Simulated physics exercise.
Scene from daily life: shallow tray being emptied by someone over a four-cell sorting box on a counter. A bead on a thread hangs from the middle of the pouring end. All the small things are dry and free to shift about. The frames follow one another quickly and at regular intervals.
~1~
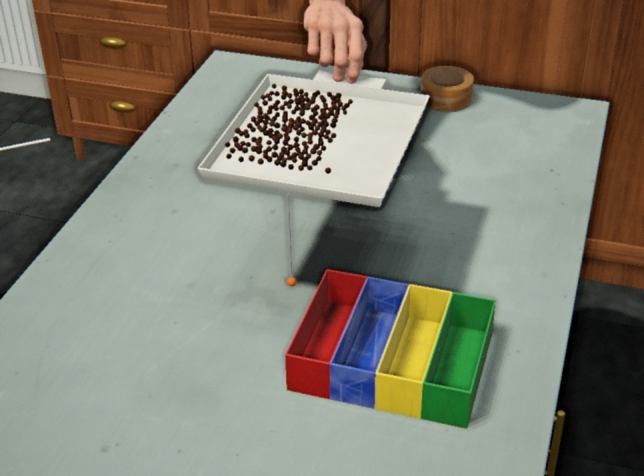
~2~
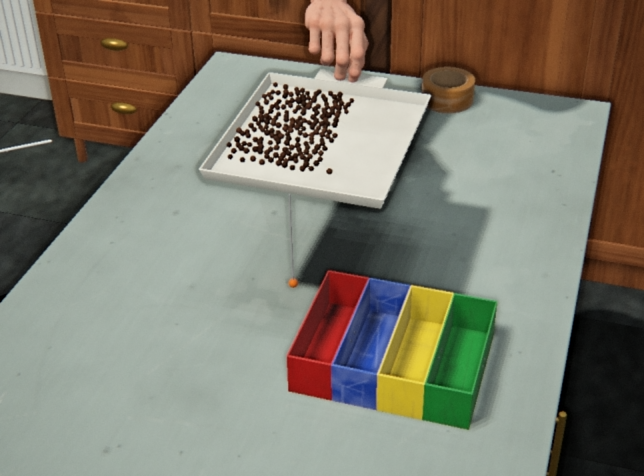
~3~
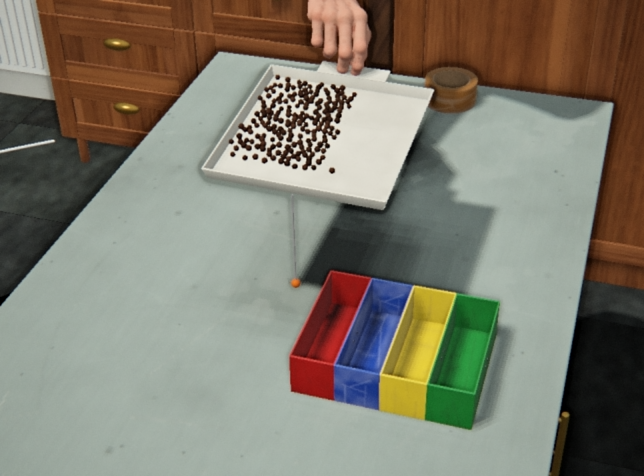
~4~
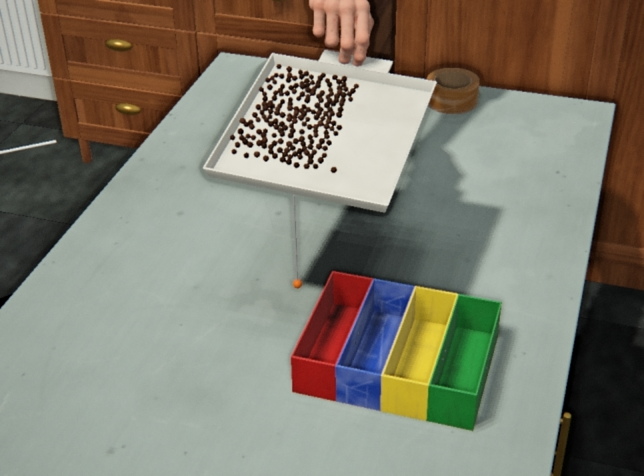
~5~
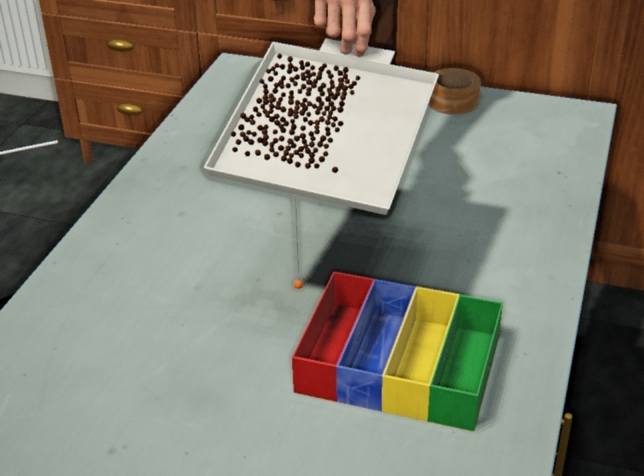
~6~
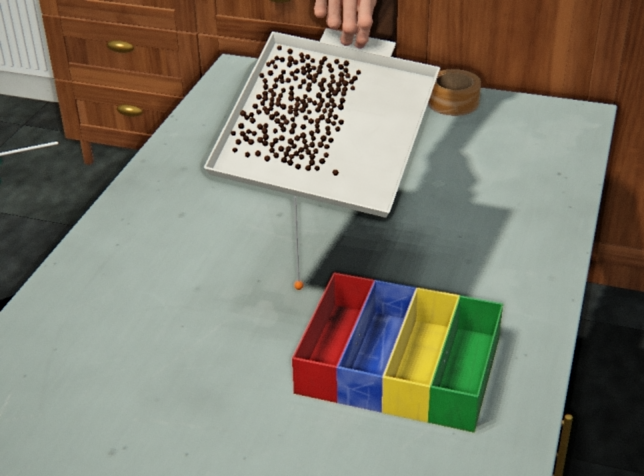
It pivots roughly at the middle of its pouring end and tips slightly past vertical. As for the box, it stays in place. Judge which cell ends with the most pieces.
The blue cell ends with the most.
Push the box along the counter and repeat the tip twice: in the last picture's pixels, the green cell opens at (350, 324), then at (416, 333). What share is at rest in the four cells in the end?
You'd see around 60 per cent and then around 100 per cent.
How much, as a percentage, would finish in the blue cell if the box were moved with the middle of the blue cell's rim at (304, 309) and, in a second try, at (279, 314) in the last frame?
About 20 per cent, then about 10 per cent.
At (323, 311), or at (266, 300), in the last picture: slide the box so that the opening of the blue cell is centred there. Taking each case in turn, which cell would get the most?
Run one gives the yellow one; run two gives that green cell.
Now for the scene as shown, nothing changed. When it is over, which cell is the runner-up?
That red cell.
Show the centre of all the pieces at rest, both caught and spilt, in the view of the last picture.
Once it all stops, the middle lies near (357, 364).
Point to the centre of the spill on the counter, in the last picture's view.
Close to pixel (242, 378) in the last view.
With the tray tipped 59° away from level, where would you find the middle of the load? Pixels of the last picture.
I'd put the middle close to (335, 200).
Just after the last frame, tray tipped steeply; the larger part on the tray; about a tenth in the red cell; just a few in the blue cell; just a few in the yellow cell; just a few in the green cell; about a tenth falling or outside the box.
A moment on, tray tipped right over; roughly a quarter on the tray; roughly a quarter in the blue cell; roughly a quarter in the red cell; just a few in the yellow cell; just a few in the green cell; roughly a third falling or outside the box.
Further on, tray tipped past a quarter turn; roughly half in the blue cell; roughly a third in the red cell; about a tenth in the yellow cell; just a few in the green cell; about a tenth falling or outside the box.
When it is over, tray tipped past a quarter turn; roughly half in the blue cell; roughly a third in the red cell; about a tenth in the yellow cell; just a few in the green cell; about a tenth outside the box.
